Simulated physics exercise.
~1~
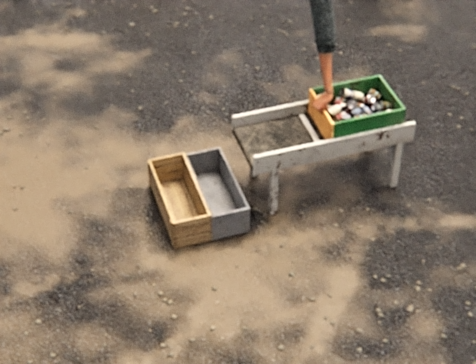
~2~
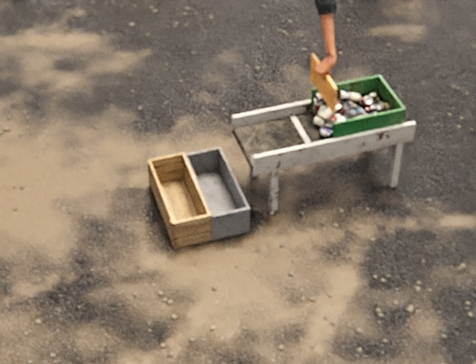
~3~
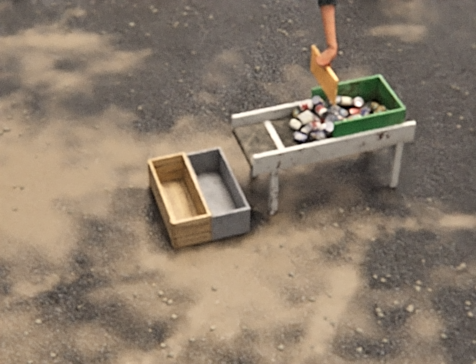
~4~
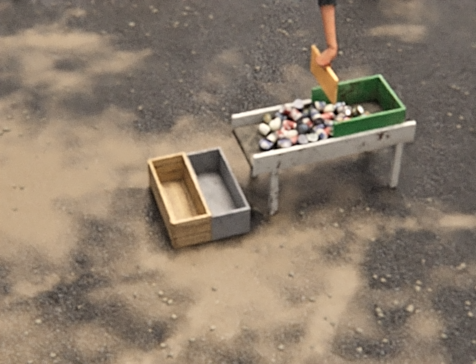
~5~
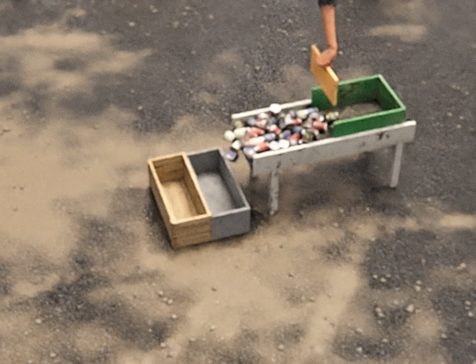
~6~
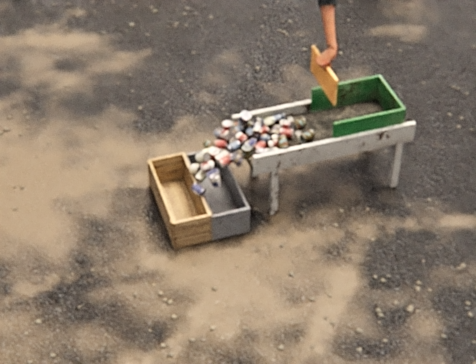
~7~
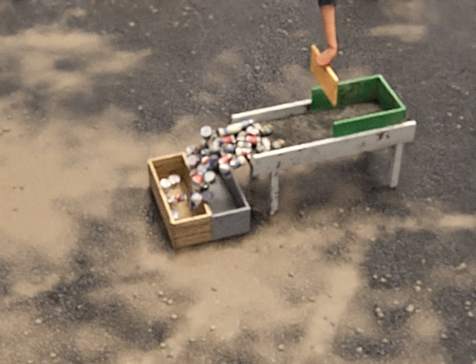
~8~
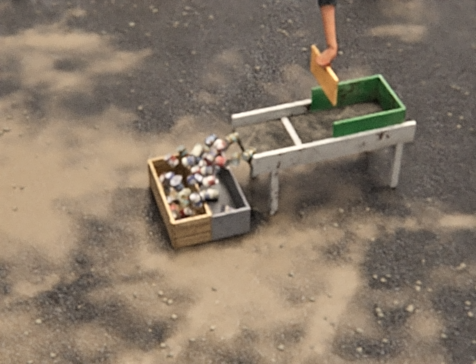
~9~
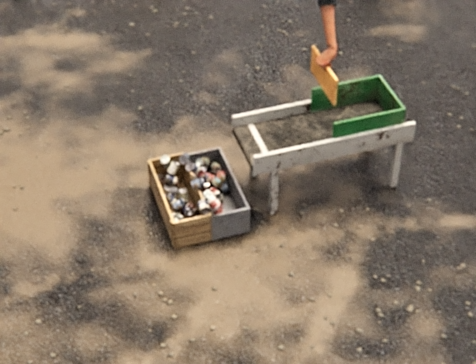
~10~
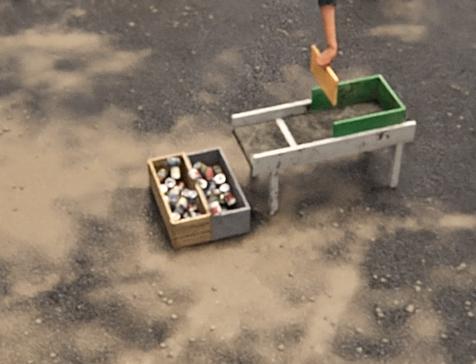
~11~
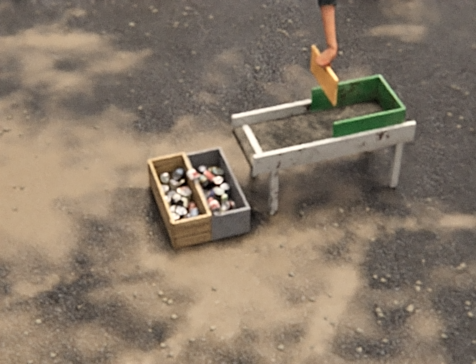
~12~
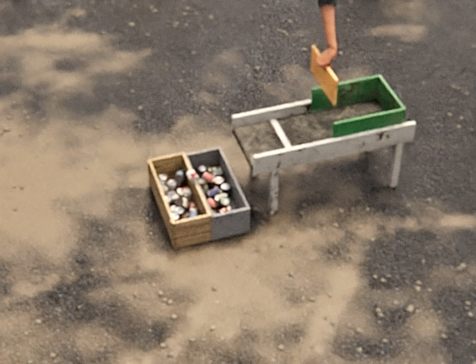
Small tins slide left from a green pen and drop into two boxes below.
